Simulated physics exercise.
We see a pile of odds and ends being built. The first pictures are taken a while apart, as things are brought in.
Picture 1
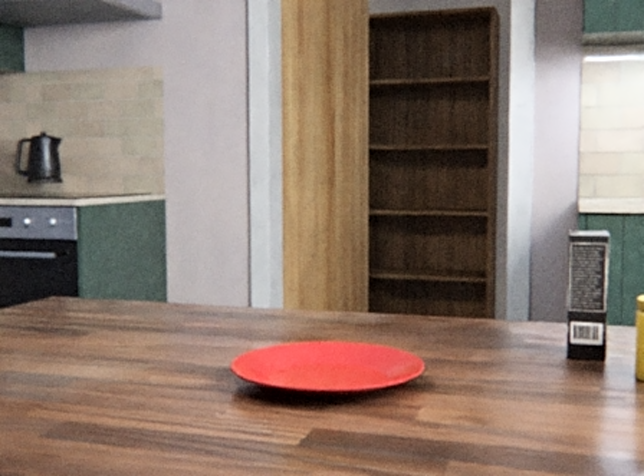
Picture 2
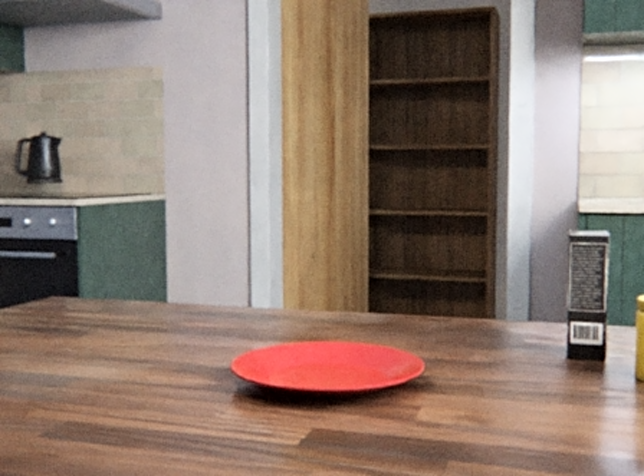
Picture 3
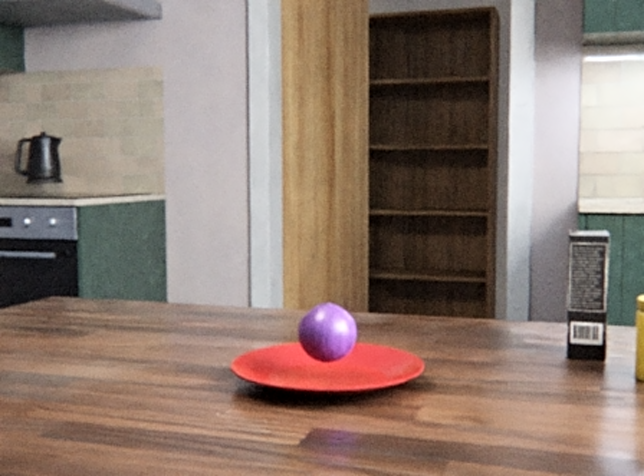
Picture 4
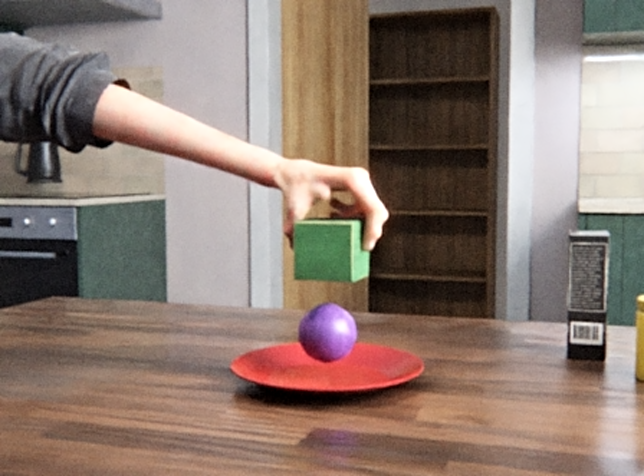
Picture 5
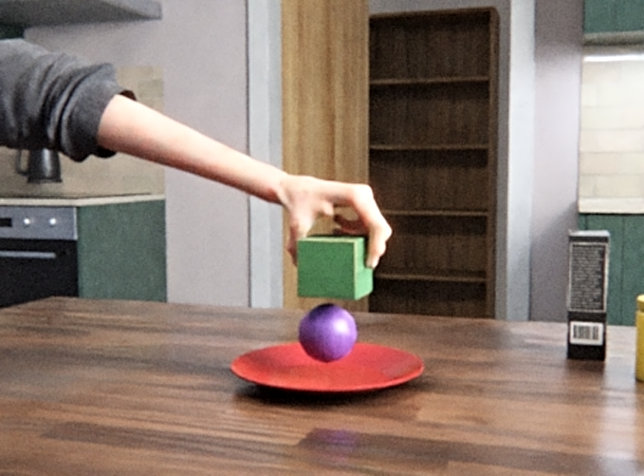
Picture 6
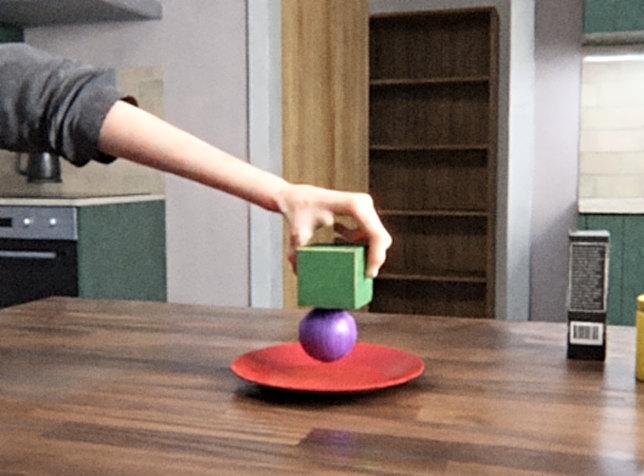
On a wooden kitchen counter, a red plate sits alone near a dark box, and then a purple ball appears on it. An arm in a grey sleeve reaches in from the left, holding a green block above the ball, and lowers it a short way until it rests on top, fingers still gripping it.
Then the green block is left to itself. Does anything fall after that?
It gives way.
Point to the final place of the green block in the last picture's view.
Near (399, 337).
Then, 0.36 s later than the last frame, green block tilted by 70° near (377, 301).
Then, 0.72 s later than the last frame, green block now fallen.
When it is over, fallen, green block; the other 4 as before. End places, in pixels of the last picture, green block near (399, 337). The pile loses its balance.
